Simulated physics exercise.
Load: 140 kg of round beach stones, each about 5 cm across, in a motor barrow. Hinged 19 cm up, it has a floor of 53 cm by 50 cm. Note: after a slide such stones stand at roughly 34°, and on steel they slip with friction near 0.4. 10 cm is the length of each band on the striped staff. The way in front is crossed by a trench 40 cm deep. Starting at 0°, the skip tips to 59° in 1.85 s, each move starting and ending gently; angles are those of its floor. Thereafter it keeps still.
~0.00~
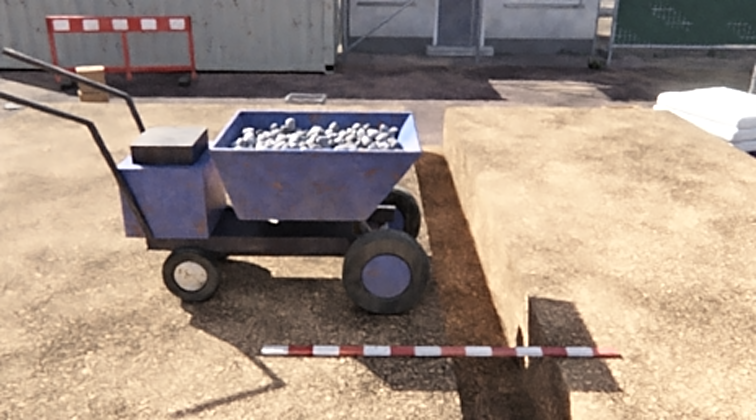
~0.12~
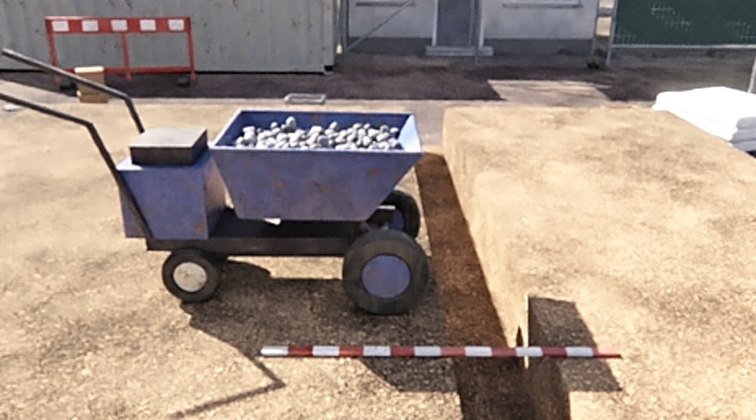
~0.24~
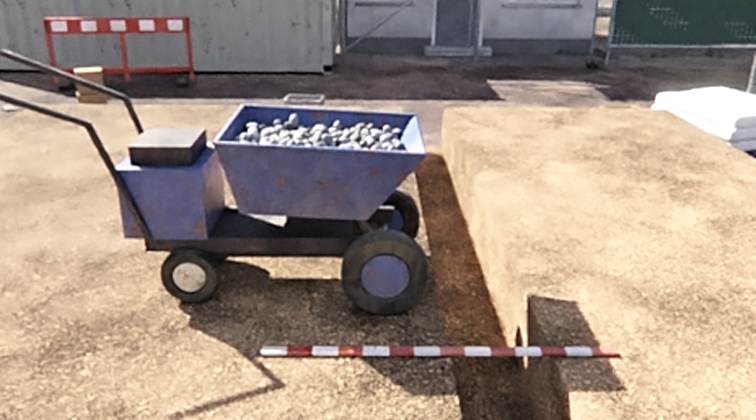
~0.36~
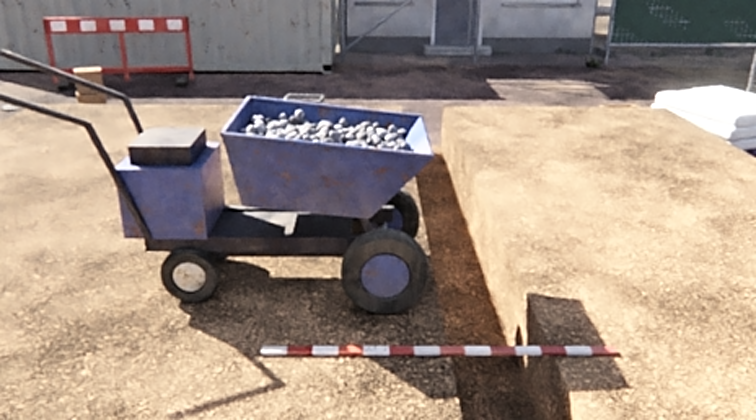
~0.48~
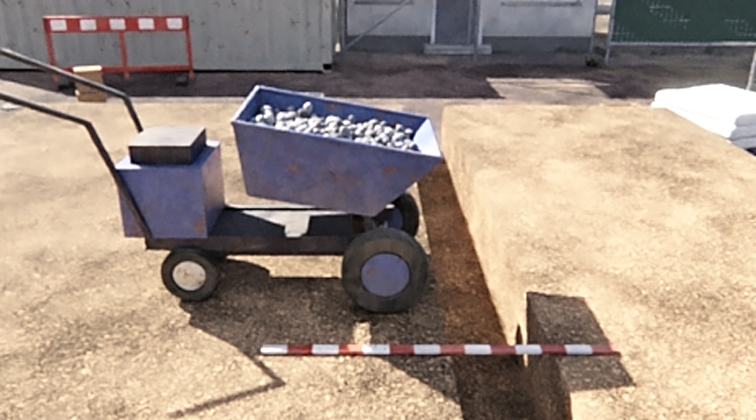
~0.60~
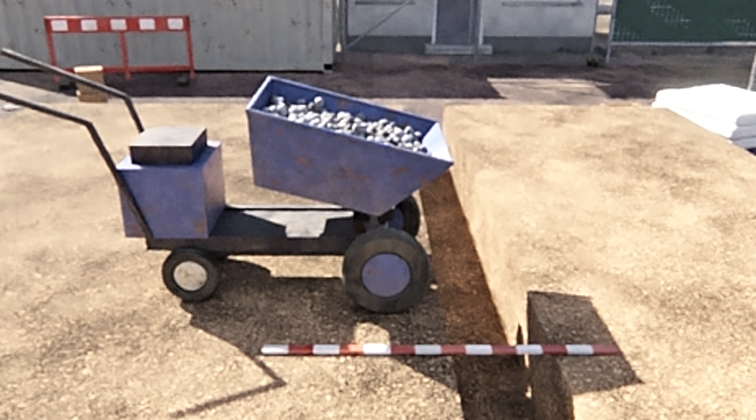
A blue motor barrow loaded with grey stones stands on sunlit gravelly ground in a yard, seen from its side and slightly above. Its black handles are at left, a narrow trench and a red-and-white pole lie at right, and a barrier, pale walls and white sacks sit behind. The skip tilts steadily forward to the right, its back rising, while the barrow and camera stay still.
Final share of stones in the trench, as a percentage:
34 per cent.
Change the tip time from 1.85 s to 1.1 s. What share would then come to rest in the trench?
Then roughly 30 percent.
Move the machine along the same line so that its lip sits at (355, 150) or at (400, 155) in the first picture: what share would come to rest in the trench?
Close to 70 percent in the first case, 50 percent in the second.
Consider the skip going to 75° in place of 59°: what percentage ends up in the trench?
It would be close to 30 percent.
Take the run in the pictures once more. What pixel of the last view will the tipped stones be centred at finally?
I'd put it close to (533, 276).
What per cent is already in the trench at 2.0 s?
5 per cent or so by then.
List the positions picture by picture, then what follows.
The first picture shows lip at (421, 153), floor tilted 0°, highest stones at (317, 134).
The second picture shows lip at (422, 154), floor tilted 1°, highest stones at (296, 134); the stones move at 0.1 m/s on average.
The third picture shows lip at (426, 155), floor tilted 3°, highest stones at (290, 133); the stones move at 0.2 m/s on average.
The fourth picture shows lip at (433, 156), floor tilted 6°, highest stones at (282, 125); the stones move at 0.3 m/s on average.
In the fifth picture, the skip is at 10°, its lip at (442, 159); the top of the load is at (275, 114); the stones move at 0.3 m/s on average.
The sixth picture shows lip at (453, 164), floor tilted 15°, highest stones at (278, 107); the stones move at 0.4 m/s on average.
After 1.4 s the floor is at 50°; 100 % in the skip; the foremost stones are at (494, 198).
After 2.0 s the floor is at 59°; 79 % in the skip, 6 % in the trench, 15 % past the trench; the foremost stones are at (590, 285).
After 2.3 s the floor is at 59°; 58 % in the skip, 9 % in the trench, 33 % past the trench; the foremost stones are at (659, 278).
After 4.2 s the floor is at 59°; 28 % in the skip, 34 % in the trench, 39 % past the trench; the foremost stones are at (722, 282).
